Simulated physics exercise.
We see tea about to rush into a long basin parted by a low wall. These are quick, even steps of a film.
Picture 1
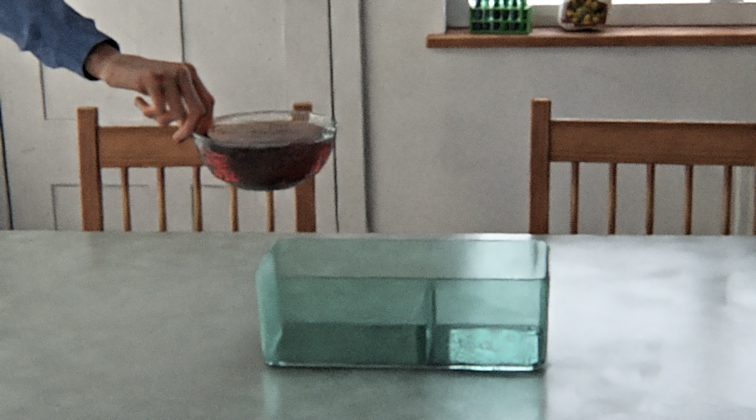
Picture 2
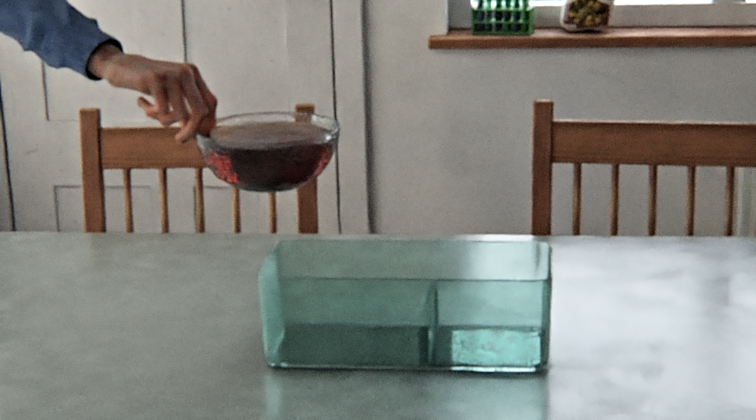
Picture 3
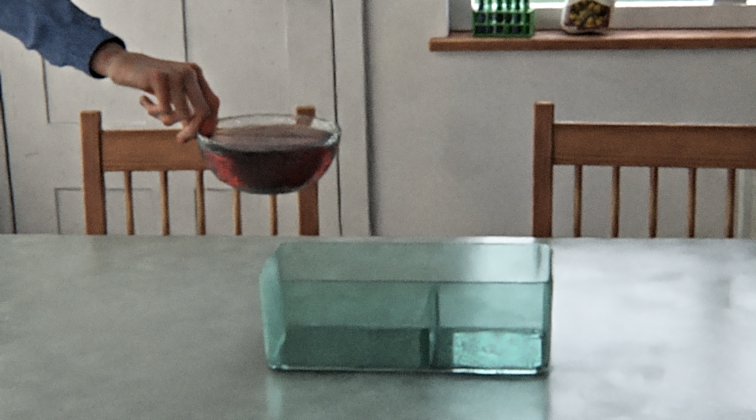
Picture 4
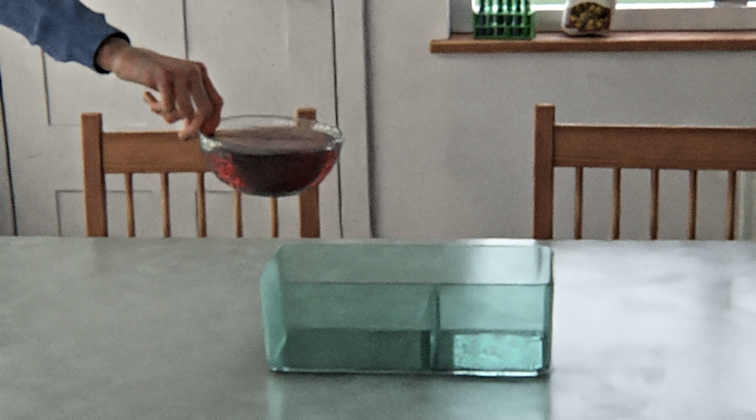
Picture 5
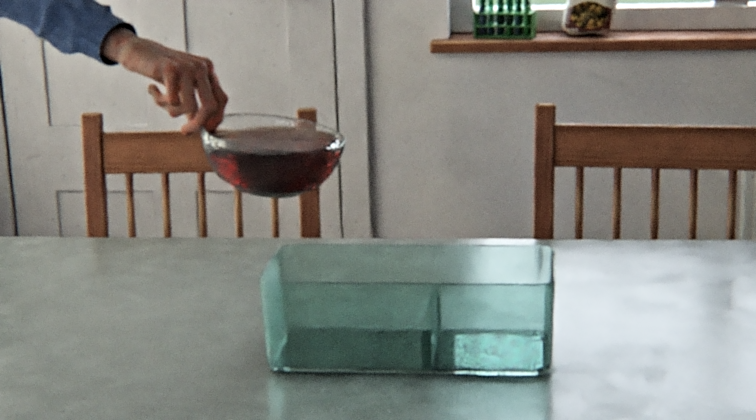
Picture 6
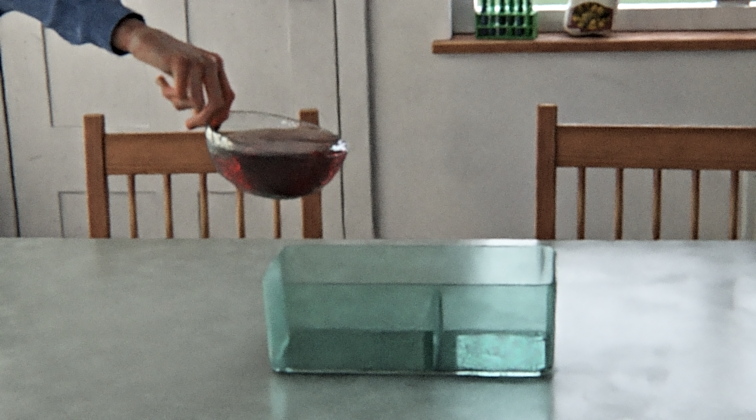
A hand held a glass bowl of dark red tea above a table, left of a divided, greenish clear basin, then slowly tilted it a little to the right.
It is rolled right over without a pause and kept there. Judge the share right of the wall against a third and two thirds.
The share right of the wall is under a third.
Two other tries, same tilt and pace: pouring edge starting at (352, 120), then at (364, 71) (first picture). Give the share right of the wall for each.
Near 30 % and 65 %.
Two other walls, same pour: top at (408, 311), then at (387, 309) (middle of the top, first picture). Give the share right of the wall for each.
The first gives 35 %, the second 60 %.
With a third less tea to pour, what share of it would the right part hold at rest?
Near 0 %.
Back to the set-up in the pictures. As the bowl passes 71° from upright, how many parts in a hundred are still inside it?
Near 25 %.
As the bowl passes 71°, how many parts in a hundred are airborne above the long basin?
Roughly 30 in a hundred.
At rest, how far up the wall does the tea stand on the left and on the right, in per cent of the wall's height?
Left: 60 %. Right: 0 %.
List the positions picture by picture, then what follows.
In the first frame, it leans 0°; its right rim is at (336, 128); the tea meets the walls at (200, 134) and (334, 134); the long basin's rim runs from (265, 259) to (549, 261); the wall's top is at (426, 305).
In the second frame, it leans 1°; its right rim is at (338, 130); the tea meets the walls at (202, 135) and (336, 136).
In the third frame, it leans 2°; its right rim is at (340, 134); the tea meets the walls at (204, 136) and (337, 139).
In the fourth frame, it leans 5°; its right rim is at (342, 140); the tea meets the walls at (206, 139) and (340, 142).
In the fifth frame, it leans 9°; its right rim is at (344, 145); the tea meets the walls at (209, 139) and (342, 142).
In the sixth frame, it leans 14°; its right rim is at (347, 152); the tea meets the walls at (214, 140) and (347, 147); 1 per cent is over the edge.
A moment on, the bowl is tipped part way and 24 per cent is still to pour, 43 is left of the wall and 1 right of it.
Next, the bowl is tipped right over and 0 per cent is still to pour, 95 is left of the wall and 4 right of it.
Then the bowl is tipped right over and 0 per cent is still to pour, 94 is left of the wall and 5 right of it.
Later the bowl is tipped right over and 0 per cent is still to pour, 94 is left of the wall and 5 right of it.
At rest 94 per cent lies left of the wall, 5 right of it and 1 outside.
